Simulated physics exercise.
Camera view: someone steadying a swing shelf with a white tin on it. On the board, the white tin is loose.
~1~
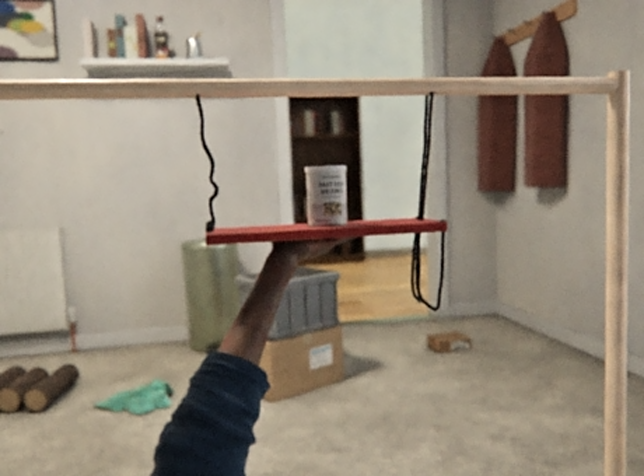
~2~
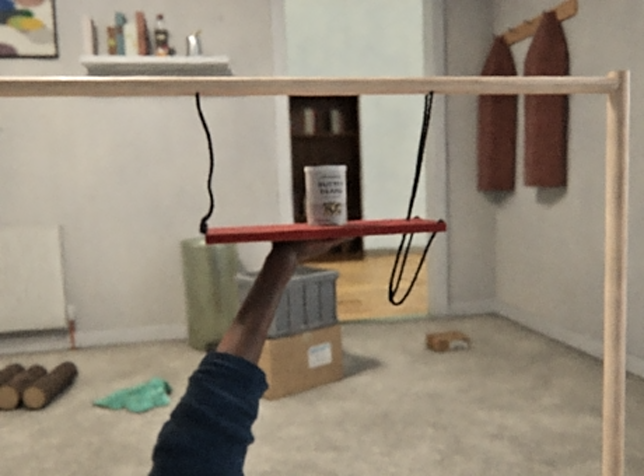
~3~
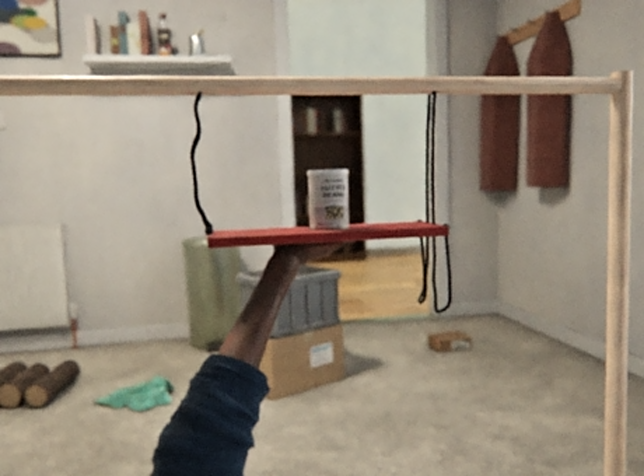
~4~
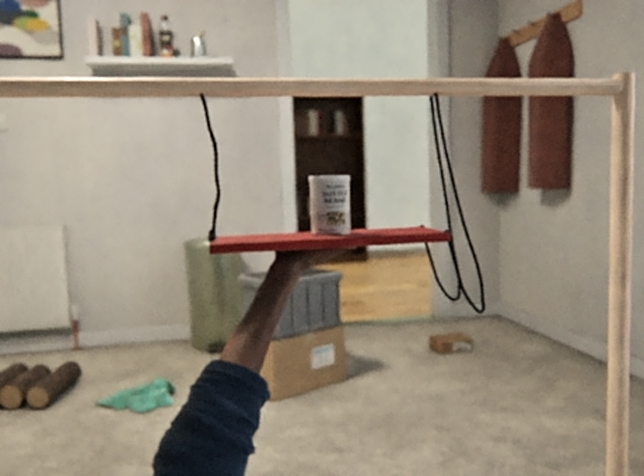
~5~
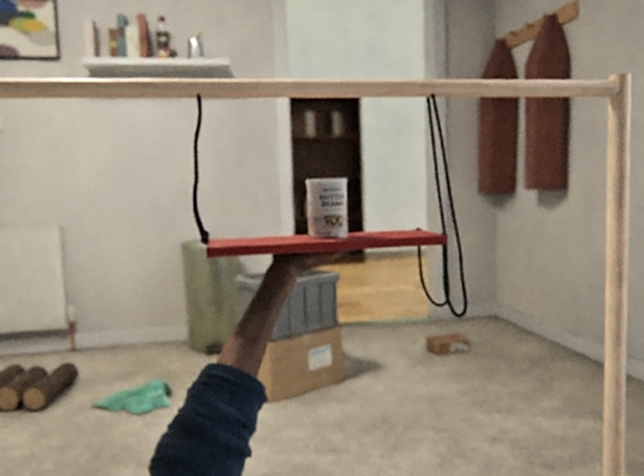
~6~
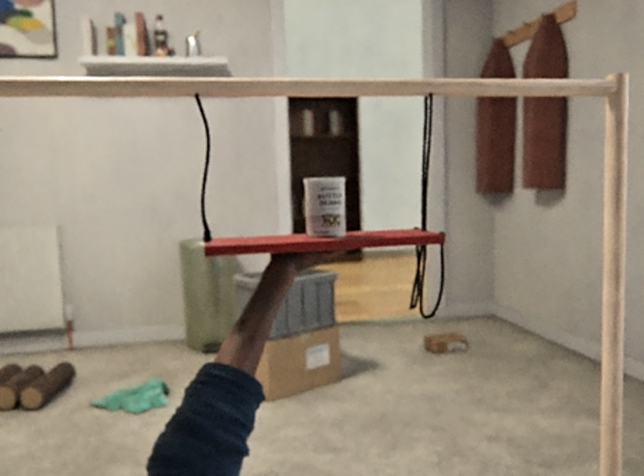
In a room, a hand under a hanging red shelf lowers it slightly with a white tin on top.
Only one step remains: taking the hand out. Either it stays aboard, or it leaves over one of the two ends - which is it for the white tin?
Spills off rightward.
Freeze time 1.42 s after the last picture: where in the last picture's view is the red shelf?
Near (270, 313).
Then, 0.78 s on from there, board tipped 47° down to the right; tin on the floor.
Then, 1.42 s on from there, board tipped 44° down to the right; tin on the floor.
In the end, board tipped 48° down to the right; tin on the floor. The white tin is shed rightwards.
